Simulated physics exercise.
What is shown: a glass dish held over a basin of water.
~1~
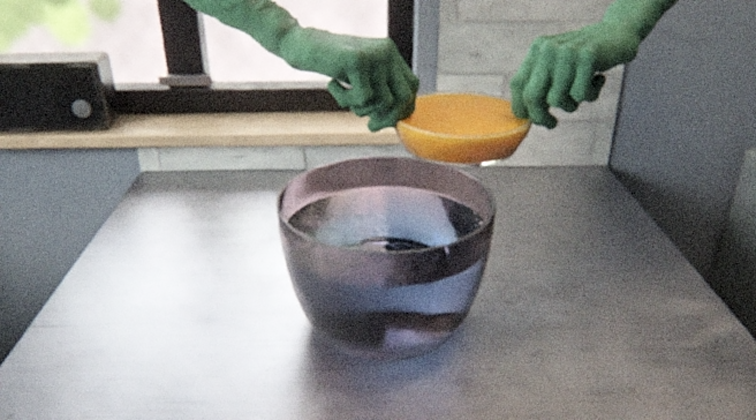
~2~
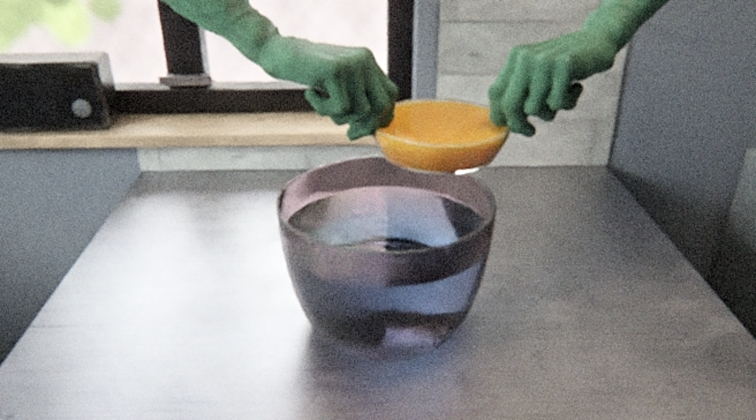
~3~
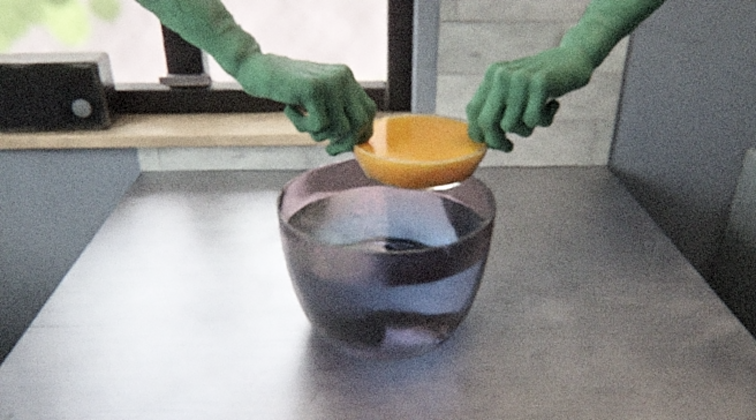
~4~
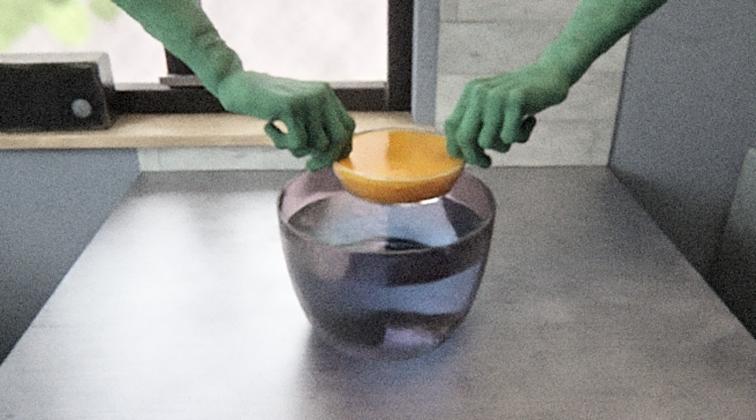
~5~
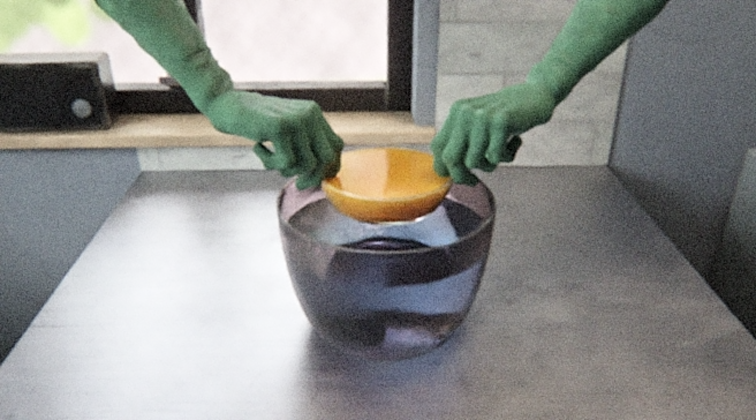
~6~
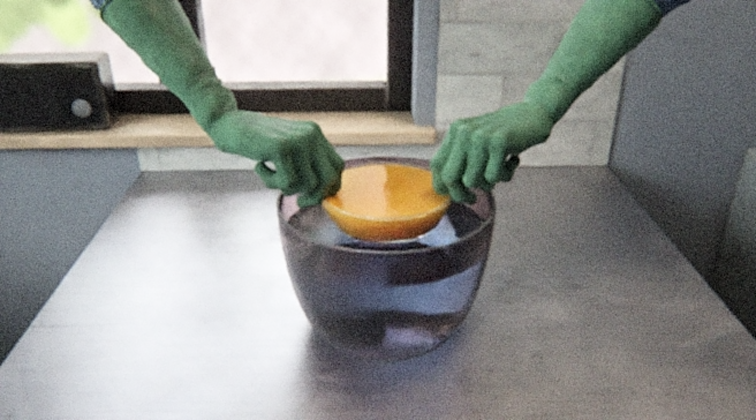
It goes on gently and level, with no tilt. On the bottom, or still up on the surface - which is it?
On the bottom.
Soon after, the dish dips into the water.
Later, water pours in over its rim.
In the end, the dish lies on the bottom.
